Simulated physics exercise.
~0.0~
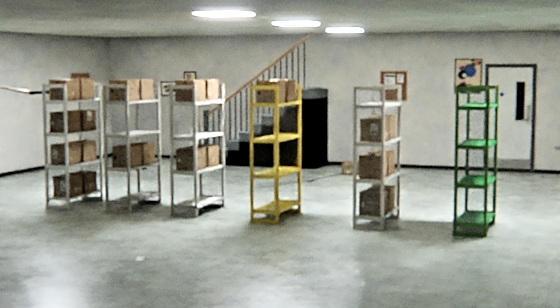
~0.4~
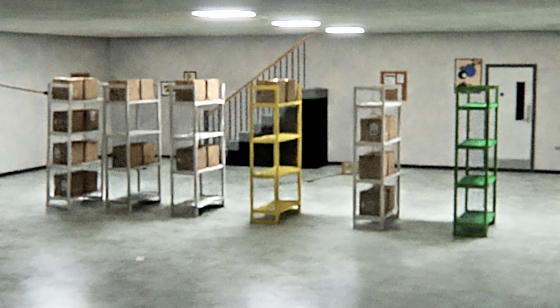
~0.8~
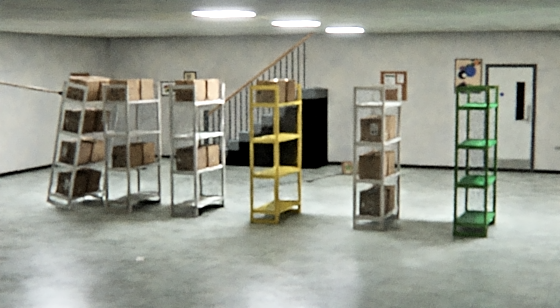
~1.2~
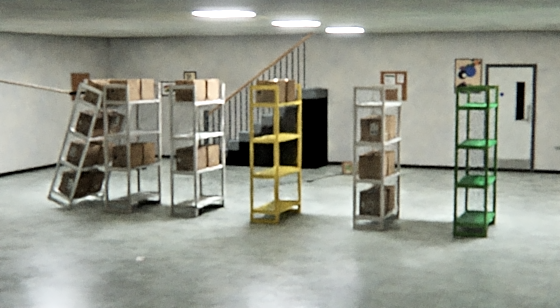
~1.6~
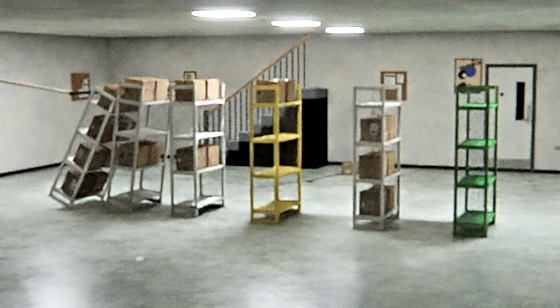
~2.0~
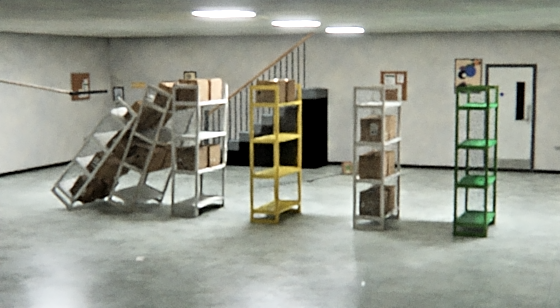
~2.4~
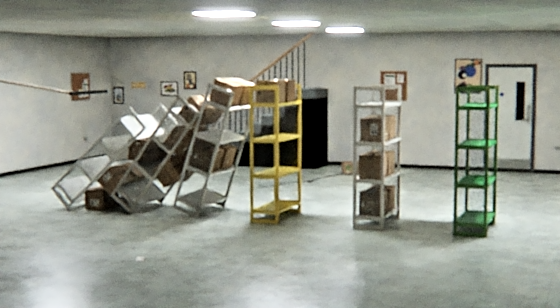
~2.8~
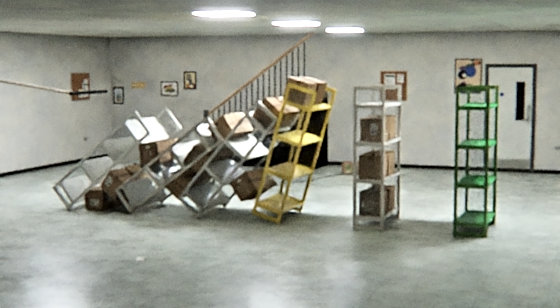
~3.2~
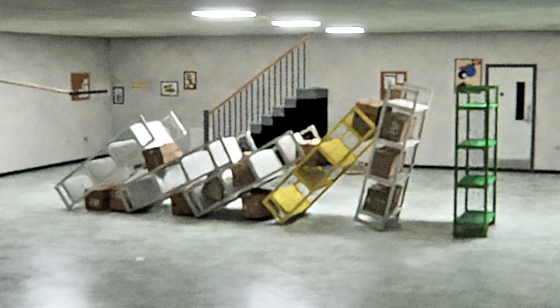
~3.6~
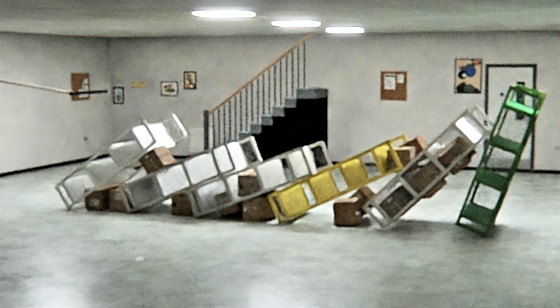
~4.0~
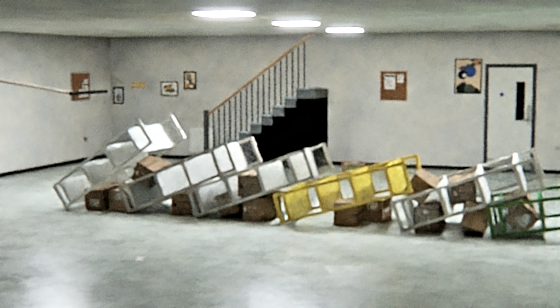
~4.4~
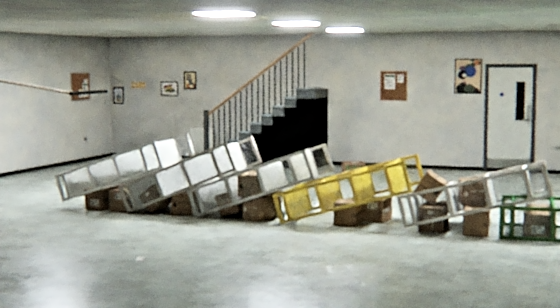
We see a pole push the leftmost of six shelving racks to the right, and it tips into its neighbor, toppling the row one after another through the yellow rack to the green one, cartons spilling, until none is left standing.
